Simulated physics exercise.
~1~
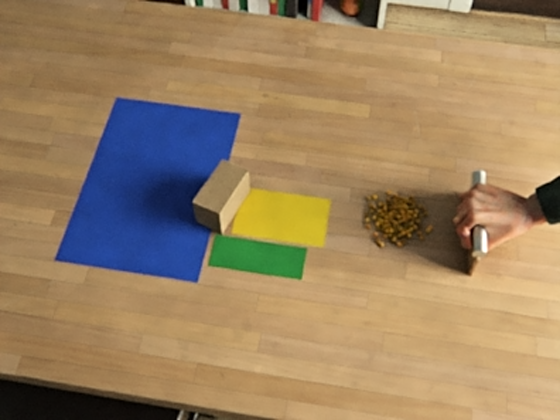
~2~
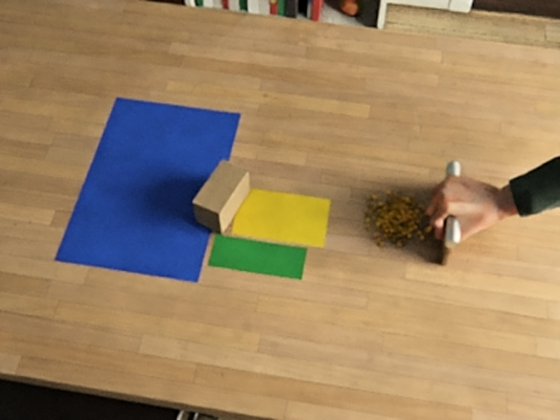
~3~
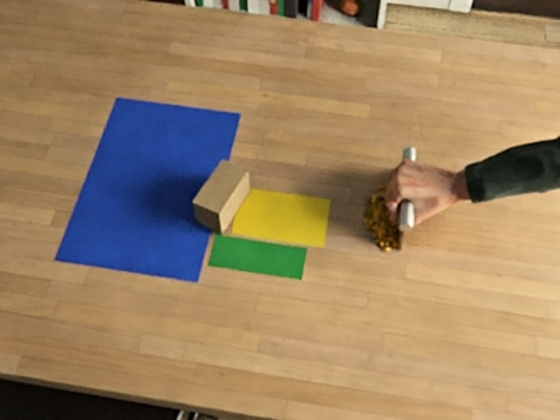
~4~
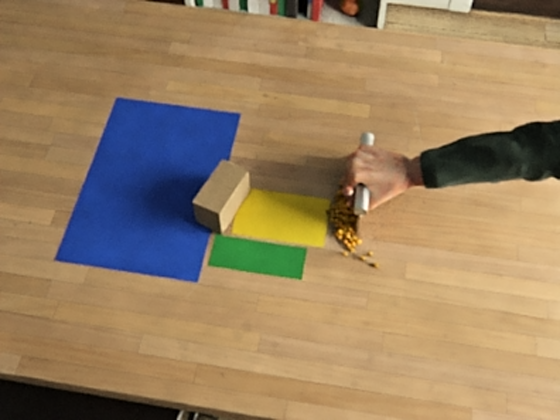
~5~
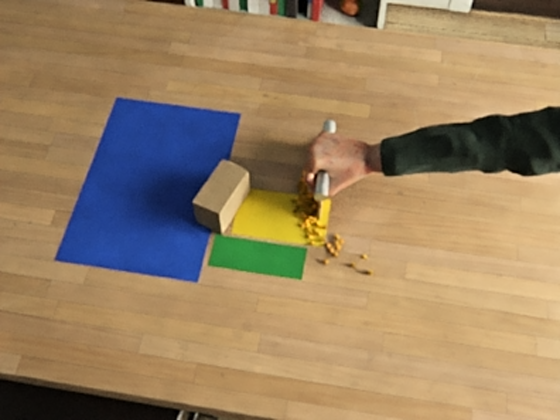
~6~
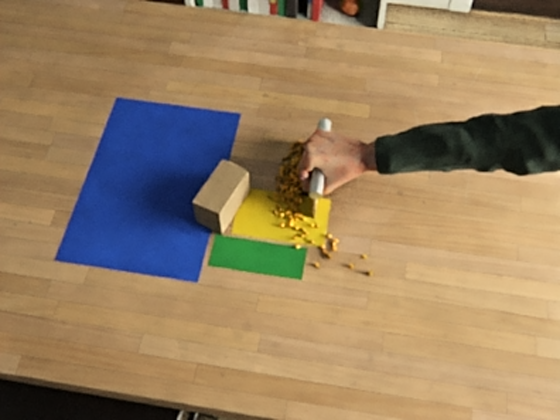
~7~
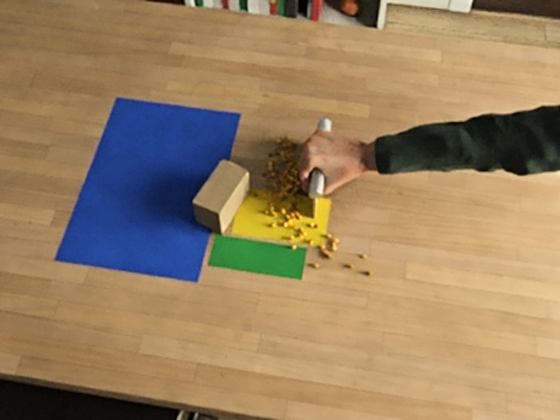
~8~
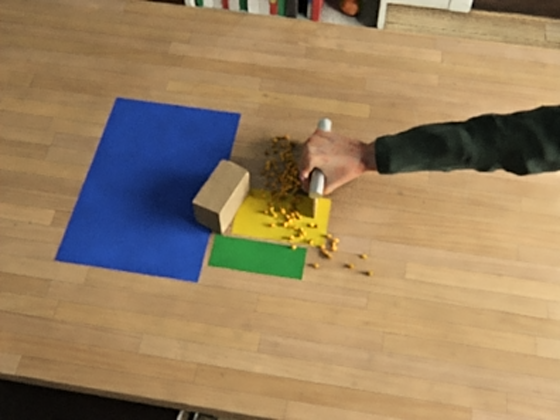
Hand with a scraper pushing a pile of maize kernels left across a table, leaving them scattered on and around a yellow mat.
